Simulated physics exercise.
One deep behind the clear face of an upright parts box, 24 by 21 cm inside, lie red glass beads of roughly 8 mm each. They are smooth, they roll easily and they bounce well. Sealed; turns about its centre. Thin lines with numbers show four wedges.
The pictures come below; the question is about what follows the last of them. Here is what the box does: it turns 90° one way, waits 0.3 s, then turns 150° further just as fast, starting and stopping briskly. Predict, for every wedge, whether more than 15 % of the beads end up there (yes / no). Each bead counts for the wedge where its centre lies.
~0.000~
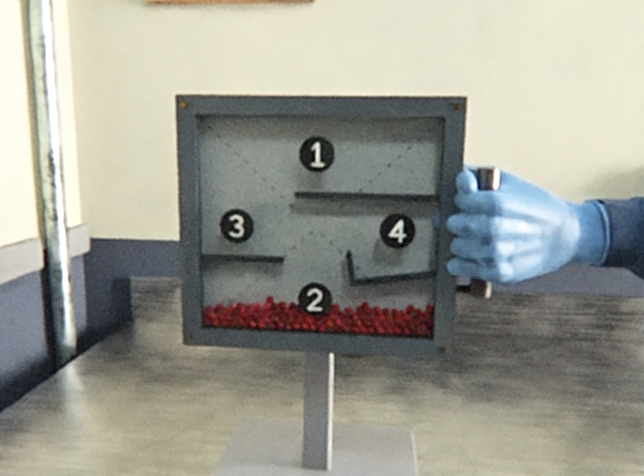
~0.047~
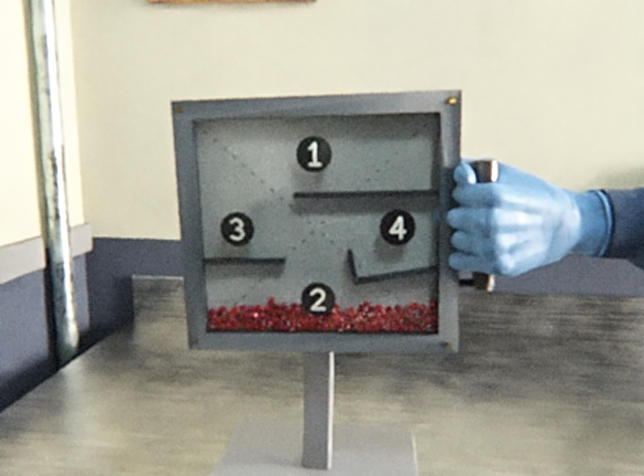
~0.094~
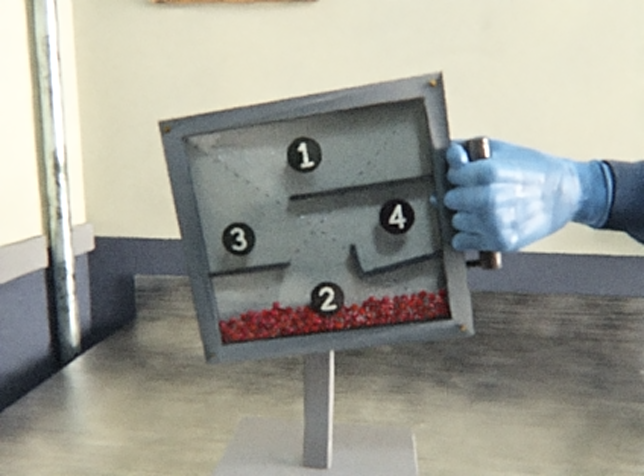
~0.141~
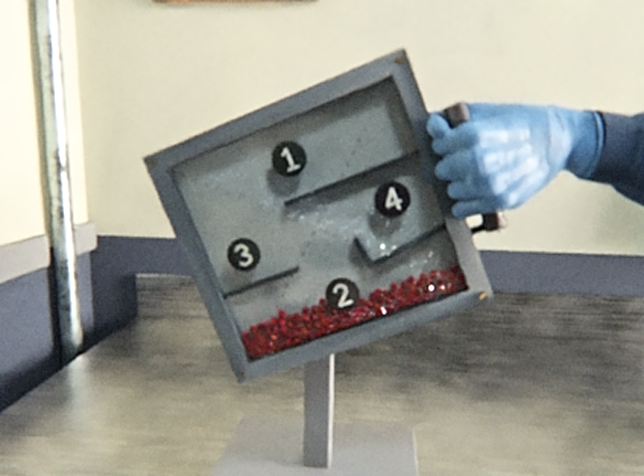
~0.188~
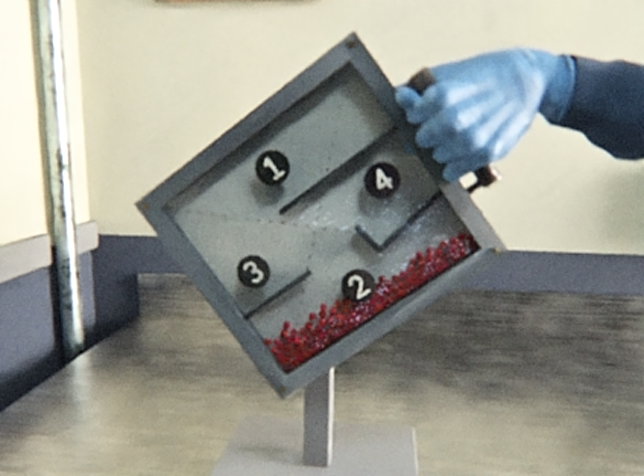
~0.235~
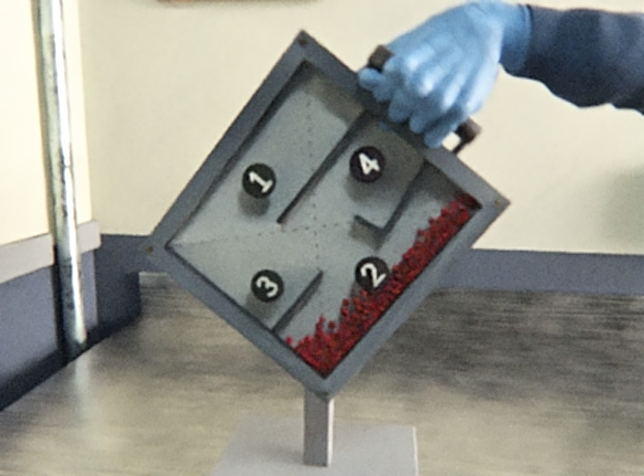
No. 1: No. 2: Yes. 3: No. 4: Yes.
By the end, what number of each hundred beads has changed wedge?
About 65 percent.
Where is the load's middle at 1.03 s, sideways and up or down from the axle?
About 9 cm right and 5 cm above.
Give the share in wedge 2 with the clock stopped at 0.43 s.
The share there is around 65 %.
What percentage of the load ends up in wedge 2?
Around 30 in a hundred.
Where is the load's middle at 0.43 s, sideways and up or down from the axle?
Roughly 8 centimetres to the right and 5 centimetres below.
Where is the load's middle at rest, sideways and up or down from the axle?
Left: About 8 cm; below: About 5 cm.
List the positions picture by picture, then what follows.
Level; about 100 beads; load centre (318, 318); top bead (270, 300); no. 1 (317, 154), no. 2 (315, 299), no. 3 (237, 226), no. 4 (397, 231), in the first frame.
Turned 2° anticlockwise; load centre (321, 317); top bead (433, 305), in the second frame.
Turned 10° anticlockwise; load centre (328, 317); top bead (443, 293); wall ends (288, 265), (292, 198), (353, 247), in the third frame.
Turned 22° anticlockwise; load centre (342, 314); top bead (454, 269), in the fourth frame.
Turned 37° anticlockwise; load centre (360, 307); top bead (462, 237), in the fifth frame.
Turned 52° anticlockwise; load centre (376, 298); top bead (470, 199); no. 1 (259, 181), no. 2 (372, 274), no. 3 (268, 286), no. 4 (367, 165), in the sixth frame.
After 0.43 s, it stands 90° anticlockwise; the beads' middle is 8 cm right of and 5 cm below the centre; no. 2, 65 %, no. 3, 35 %.
After 1.03 s, it stands 164° anticlockwise; the beads' middle is 9 cm right of and 5 cm above the centre; no. 2, 55 %, no. 3, 45 %.
After 1.34 s, it has come round 240° anticlockwise; the beads' middle is 6 cm left of and level with the centre; no. 2, 70 %, no. 4, 30 %.
Settled by 2.3 s, it has come round 240° anticlockwise; no. 1, 0 %, no. 2, 30 %, no. 3, 0 %, no. 4, 70 %.
